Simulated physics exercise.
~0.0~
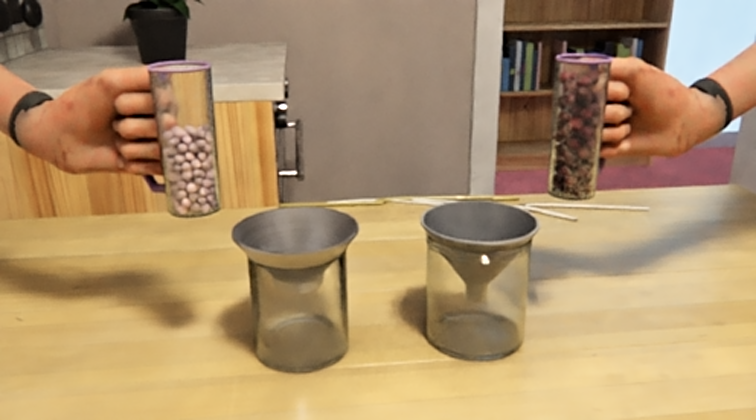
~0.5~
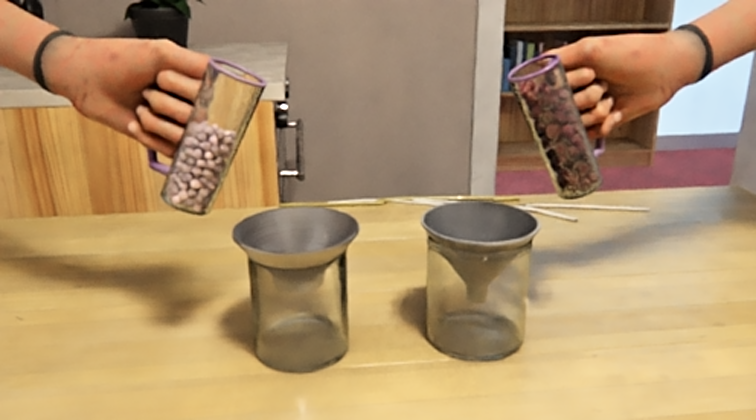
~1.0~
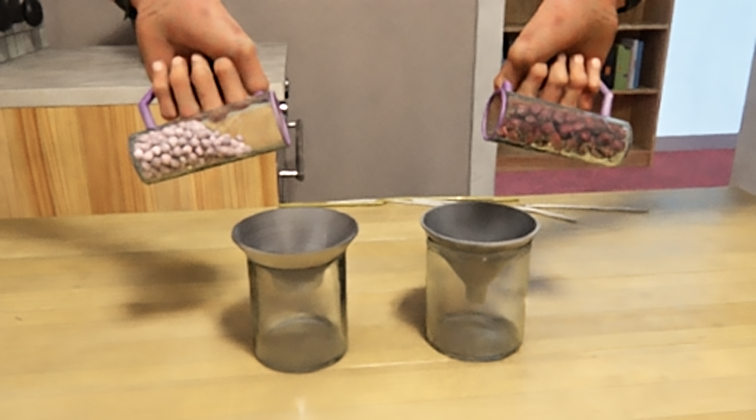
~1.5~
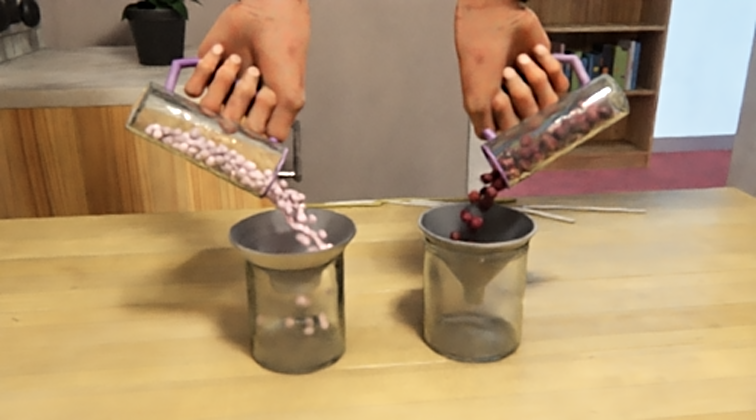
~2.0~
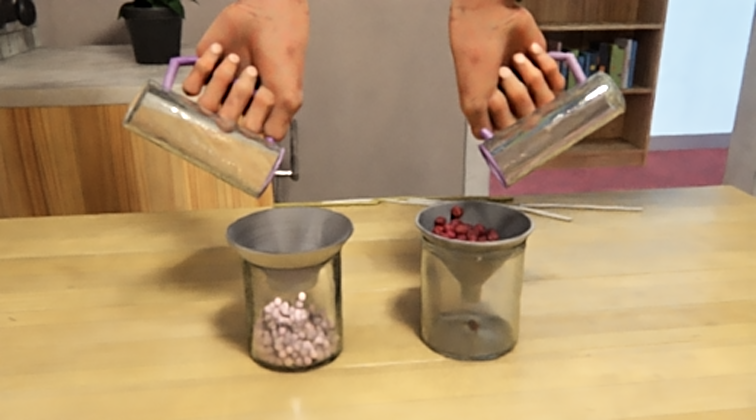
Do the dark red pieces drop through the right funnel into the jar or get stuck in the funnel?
Nearly all of the dark red pieces get stuck in the right funnel, while the pale pink pieces on the left all drop through into their jar.
